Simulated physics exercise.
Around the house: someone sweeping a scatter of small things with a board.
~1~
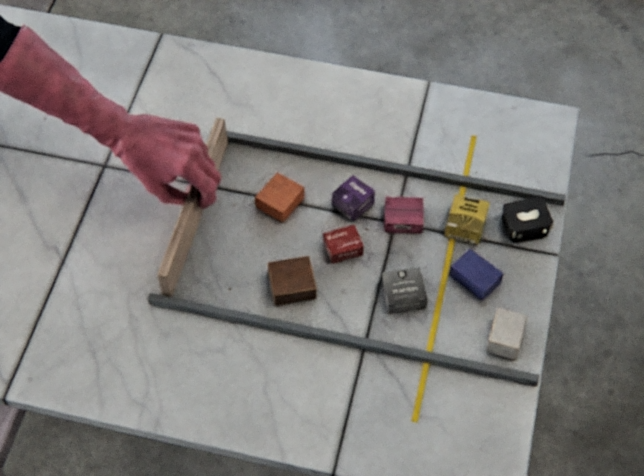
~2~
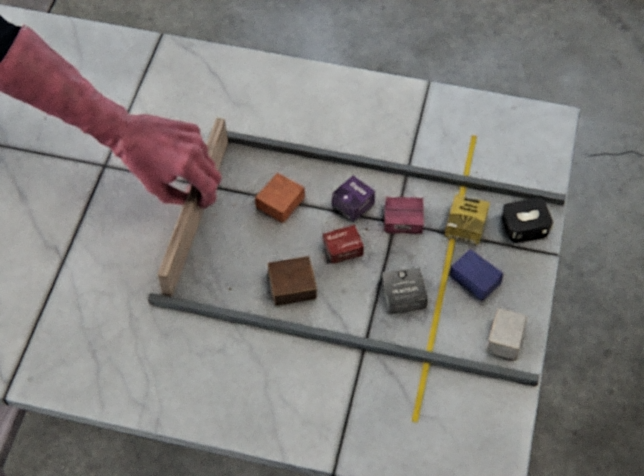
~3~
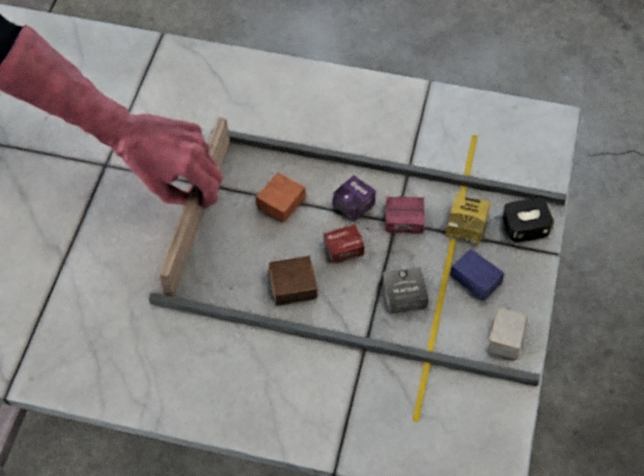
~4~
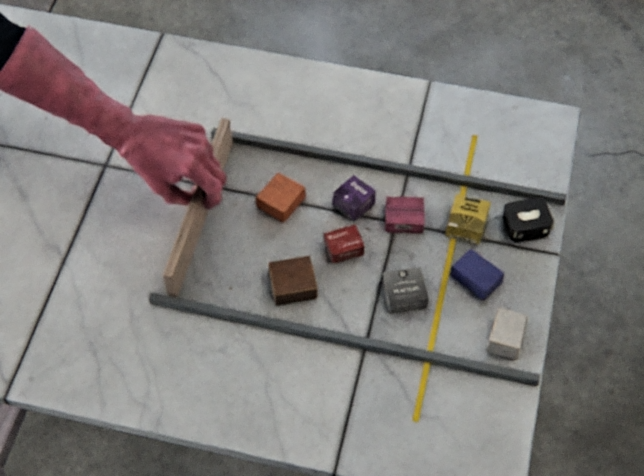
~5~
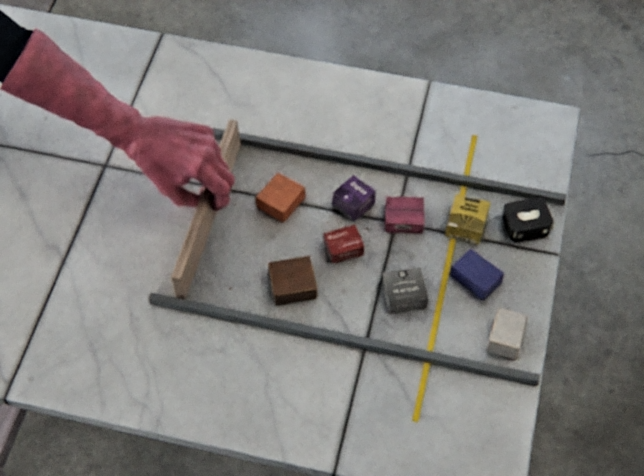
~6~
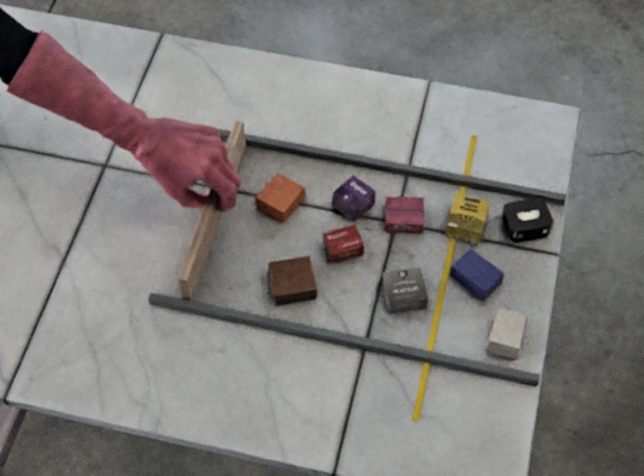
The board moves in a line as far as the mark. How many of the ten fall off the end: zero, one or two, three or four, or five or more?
The number that fall off is one or two.
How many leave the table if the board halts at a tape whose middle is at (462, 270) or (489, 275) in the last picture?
In that order 2 and 3.
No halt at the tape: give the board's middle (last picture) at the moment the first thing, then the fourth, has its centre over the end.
At (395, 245) for the first, at (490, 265) for the fourth.
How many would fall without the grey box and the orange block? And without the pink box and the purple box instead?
Fallen: 1, and 0 in the other try.
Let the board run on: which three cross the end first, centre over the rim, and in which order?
Earliest first: The black case, then the yellow box, then the pink box.
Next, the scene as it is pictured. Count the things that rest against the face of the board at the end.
That makes 3.
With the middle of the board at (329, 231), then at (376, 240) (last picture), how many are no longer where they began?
By then 5, and 8.
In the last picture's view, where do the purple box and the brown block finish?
About (506, 230), and the other about (457, 326).
Soon after, none off yet; black case at rest near (527, 220); white block at rest near (507, 334); blue block at rest near (477, 274).
After that, none off yet; black case displaced a little near (547, 221); white block at rest near (507, 334); blue block at rest near (477, 275).
In the end, the number that fall off is one or two; gone, black case.
